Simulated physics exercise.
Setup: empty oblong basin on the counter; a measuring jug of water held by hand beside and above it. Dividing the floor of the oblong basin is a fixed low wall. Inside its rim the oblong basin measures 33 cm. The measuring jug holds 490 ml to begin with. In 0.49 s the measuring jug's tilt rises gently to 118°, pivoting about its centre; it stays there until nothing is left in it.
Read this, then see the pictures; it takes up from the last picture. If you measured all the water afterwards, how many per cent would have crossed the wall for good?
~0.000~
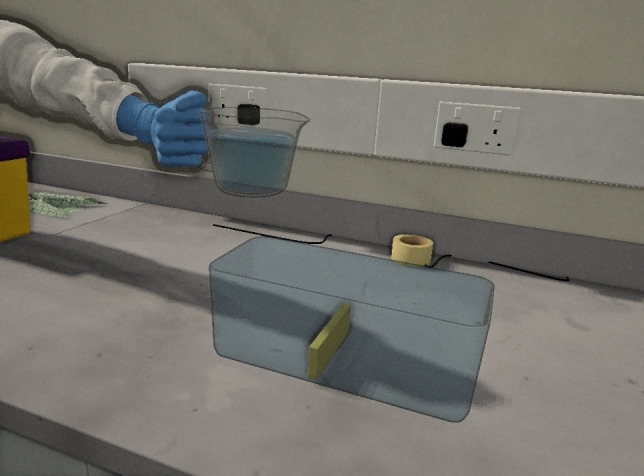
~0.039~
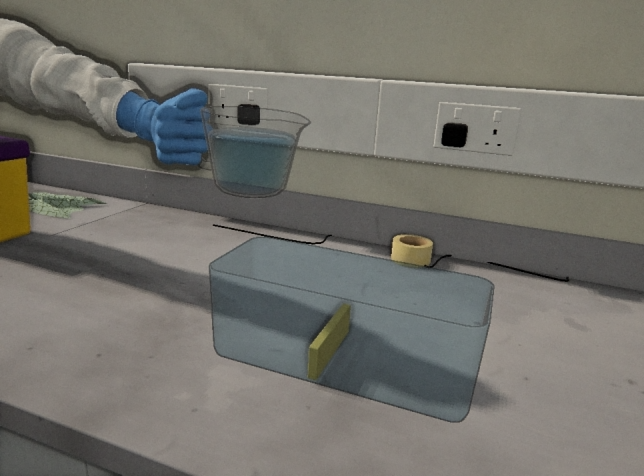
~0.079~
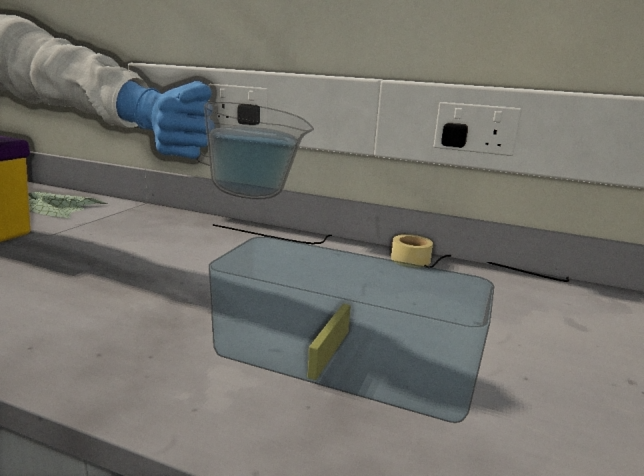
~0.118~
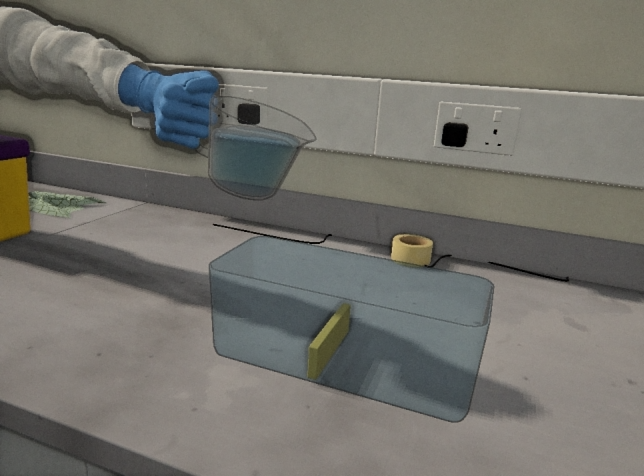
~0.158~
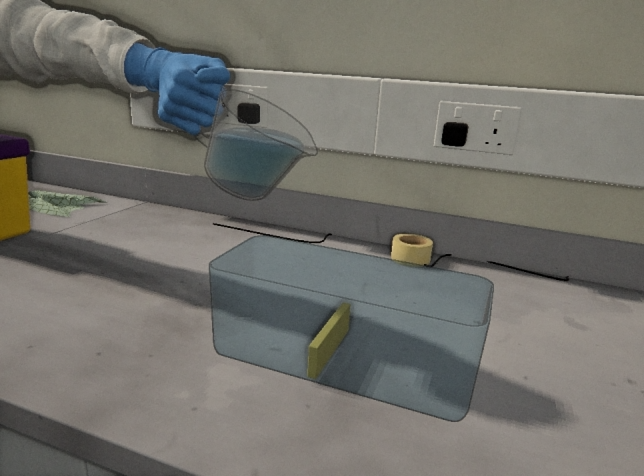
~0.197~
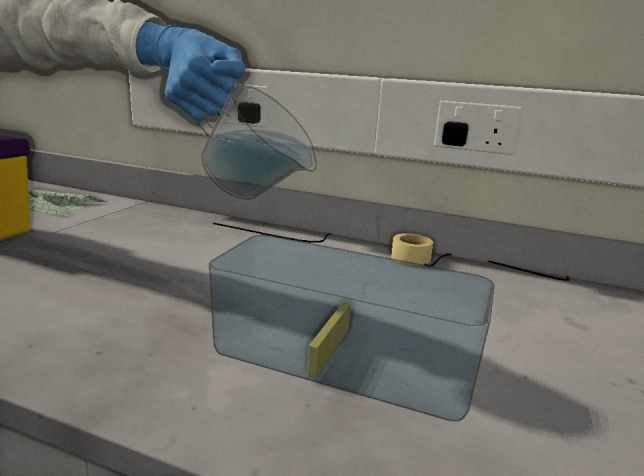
Around 28 per cent would have crossed.
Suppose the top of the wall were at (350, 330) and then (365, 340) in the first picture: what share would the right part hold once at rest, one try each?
I'd say 10 percent on the first go, 10 percent on the next.
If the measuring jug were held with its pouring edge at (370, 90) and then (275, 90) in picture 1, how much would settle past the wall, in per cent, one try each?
Some 90 and 15 per cent, in that order.
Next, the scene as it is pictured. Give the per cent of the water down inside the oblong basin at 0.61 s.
The share is close to 96 percent.
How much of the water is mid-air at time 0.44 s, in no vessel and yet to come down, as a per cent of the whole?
Near 32 per cent of it all.
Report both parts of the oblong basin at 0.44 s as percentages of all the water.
28 on the left, 18 on the right, roughly.
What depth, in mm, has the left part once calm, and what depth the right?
About 20 mm left, about 6 mm right.
Then, 0.44 s in, the tilt is 114° and 23 per cent is still to pour, 28 is left of the wall and 17 right of it.
Then, 0.61 s in, the tilt is 118° and 1 per cent is still to pour, 74 is left of the wall and 22 right of it.
Then, 0.79 s in, the tilt is 118° and 0 per cent is still to pour, 69 is left of the wall and 26 right of it.
Then, 0.99 s in, the tilt is 118° and 0 per cent is still to pour, 70 is left of the wall and 28 right of it.
Finally, 70 per cent lies left of the wall, 28 right of it and 2 outside.
